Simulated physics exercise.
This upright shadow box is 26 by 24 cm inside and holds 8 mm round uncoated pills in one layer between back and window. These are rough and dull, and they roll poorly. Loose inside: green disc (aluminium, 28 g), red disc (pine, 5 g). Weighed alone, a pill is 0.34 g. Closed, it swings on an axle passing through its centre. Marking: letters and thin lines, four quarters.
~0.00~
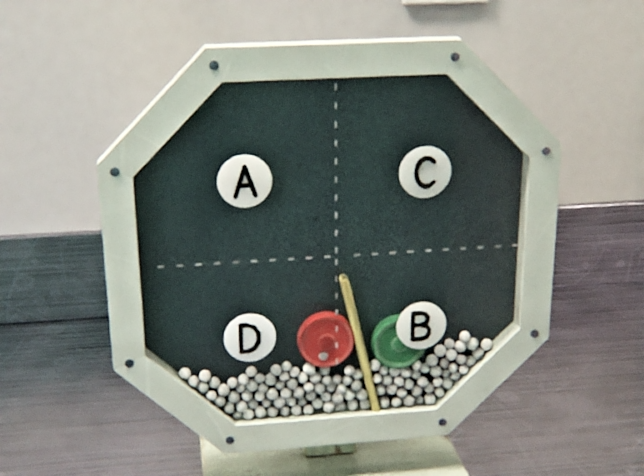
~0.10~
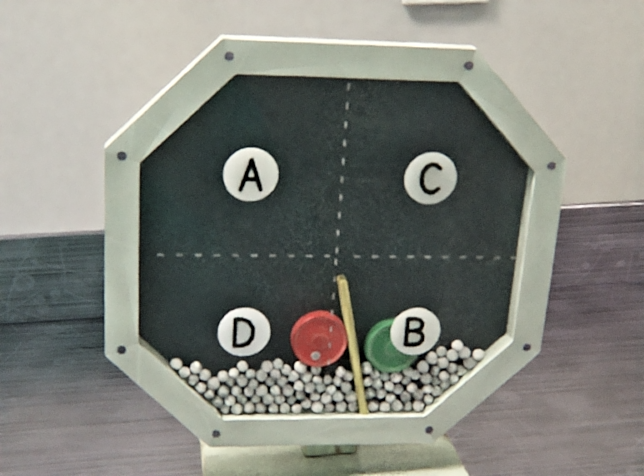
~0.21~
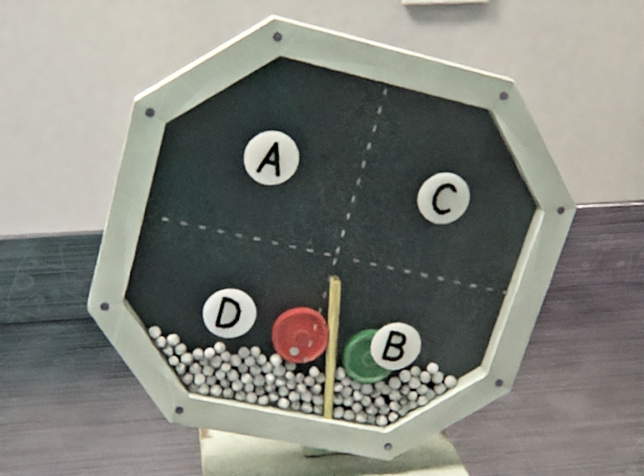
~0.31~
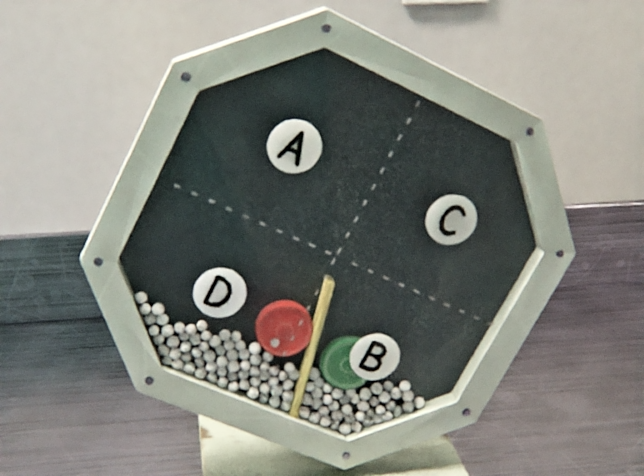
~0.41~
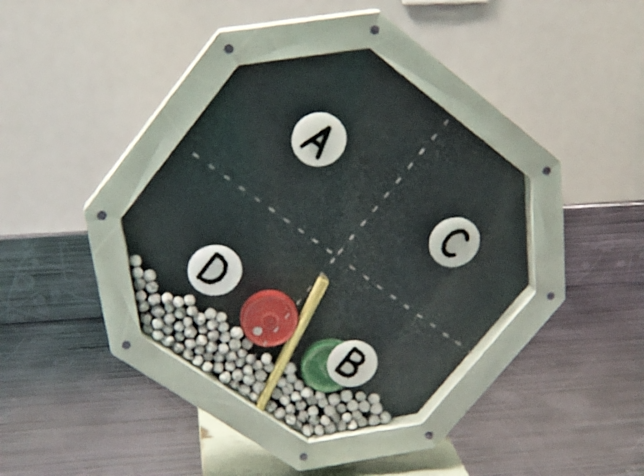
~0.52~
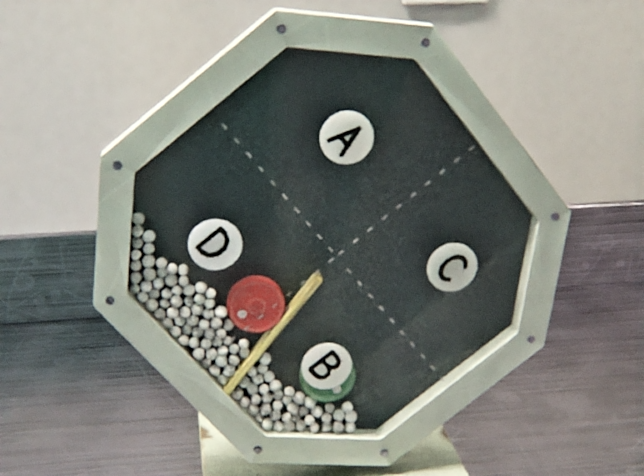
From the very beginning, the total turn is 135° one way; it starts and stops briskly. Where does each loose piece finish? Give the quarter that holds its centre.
Red disc: C; green disc: C.
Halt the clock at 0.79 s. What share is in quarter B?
The share there is around 50 %.
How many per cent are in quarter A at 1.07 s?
That part holds about 0 percent of it.
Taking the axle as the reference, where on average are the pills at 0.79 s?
About 9 cm left and 3 cm below.
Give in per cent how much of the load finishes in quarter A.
Roughly 5 per cent.
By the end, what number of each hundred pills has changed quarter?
About 95 %.
After 0.79 s, it stands 84° clockwise; the pills' middle is 9 cm left of and 3 cm below the centre; B 50 %, D 50 %; green disc in B; red disc in D.
After 1.07 s, it stands 116° clockwise; the pills' middle is 8 cm left of and level with the centre; B 55 %, C 5 %, D 45 %; green disc in C; red disc in D.
After 1.30 s, it stands 135° clockwise; the pills' middle is 3 cm left of and 4 cm below the centre; A 10 %, B 25 %, C 45 %, D 20 %; green disc in C; red disc in A.
At rest by 2.1 s, it stands 135° clockwise; A 5 %, B 5 %, C 85 %, D 0 %; green disc in C; red disc in C.
